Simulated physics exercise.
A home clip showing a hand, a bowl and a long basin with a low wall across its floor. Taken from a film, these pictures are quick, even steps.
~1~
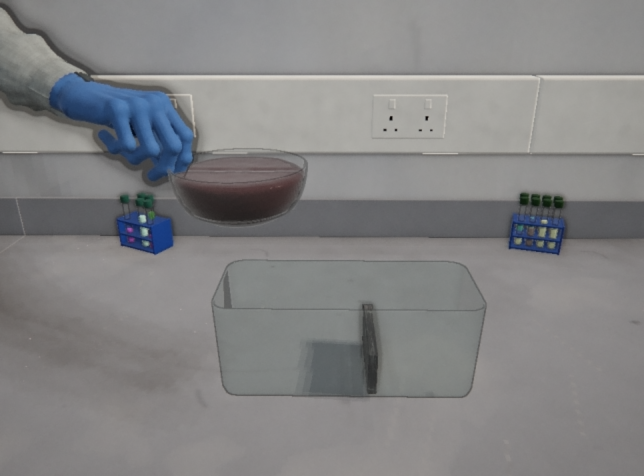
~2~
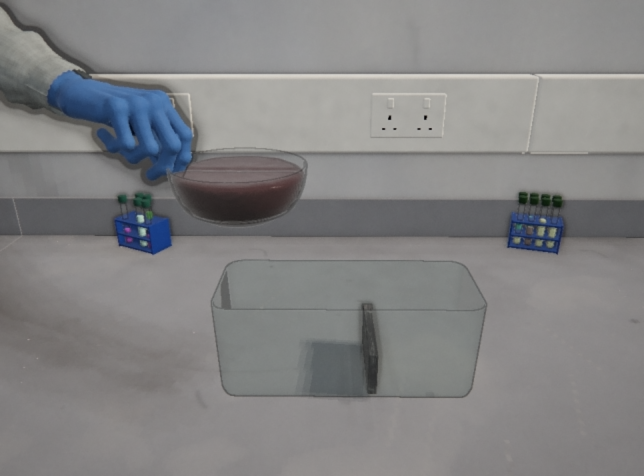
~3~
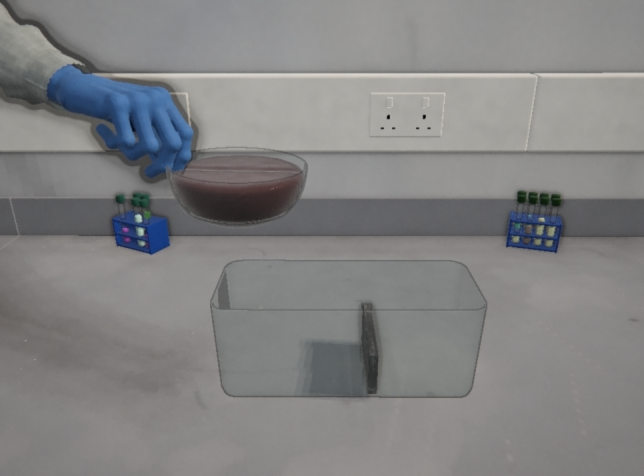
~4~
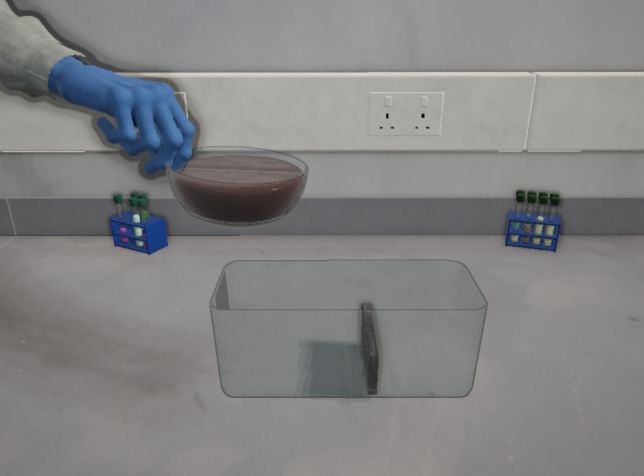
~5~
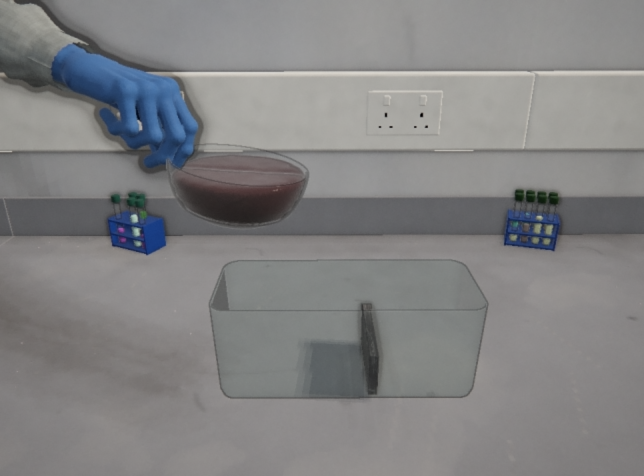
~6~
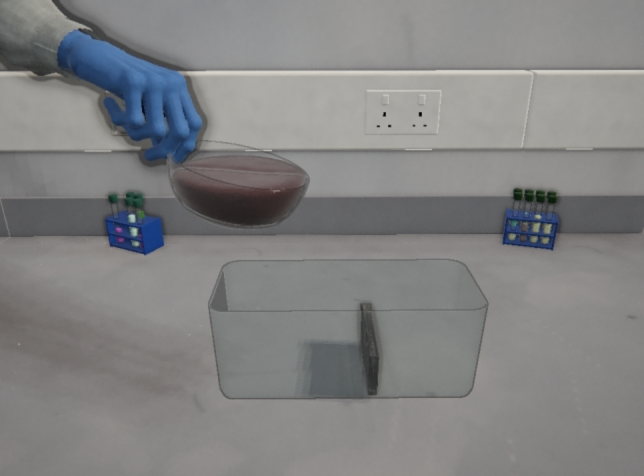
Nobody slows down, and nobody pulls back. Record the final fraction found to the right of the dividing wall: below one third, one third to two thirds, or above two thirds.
Final fraction right of the wall: Below one third.
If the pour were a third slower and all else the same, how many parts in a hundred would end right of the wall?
Near 30 parts in a hundred.
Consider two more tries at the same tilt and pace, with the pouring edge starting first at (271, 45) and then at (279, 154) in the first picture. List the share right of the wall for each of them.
Close to 20 in a hundred, then close to 0 in a hundred.
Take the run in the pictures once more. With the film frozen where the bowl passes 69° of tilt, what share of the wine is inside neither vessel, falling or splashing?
It's close to 40 per cent.
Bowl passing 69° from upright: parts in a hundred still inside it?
My estimate is close to 35 percent remaining.
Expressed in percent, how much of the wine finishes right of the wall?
About 25 per cent.
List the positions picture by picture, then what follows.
It leans 0°; its right rim is at (306, 166); the wine meets the walls at (176, 170) and (305, 171); the long basin's rim runs from (221, 284) to (475, 286); the wall's top is at (370, 329), in the first picture.
It leans 1°; its right rim is at (306, 166); the wine meets the walls at (175, 170) and (305, 171), in the second picture.
It leans 2°; its right rim is at (307, 168); the wine meets the walls at (174, 169) and (305, 171), in the third picture.
It leans 5°; its right rim is at (307, 171); the wine meets the walls at (174, 168) and (305, 173), in the fourth picture.
It leans 9°; its right rim is at (308, 176); the wine meets the walls at (174, 167) and (307, 173), in the fifth picture.
It leans 14°; its right rim is at (308, 181); the wine meets the walls at (174, 168) and (308, 175); 1 per cent is over the edge, in the sixth picture.
A moment on, the bowl is tipped part way and 33 per cent is still to pour, 17 is left of the wall and 8 right of it.
Next, the bowl is tipped on its side and 3 per cent is still to pour, 67 is left of the wall and 23 right of it.
Then the bowl is tipped on its side and 0 per cent is still to pour, 73 is left of the wall and 23 right of it.
Later the bowl is tipped on its side and 0 per cent is still to pour, 73 is left of the wall and 23 right of it.
In the end 73 per cent lies left of the wall, 23 right of it and 4 outside.
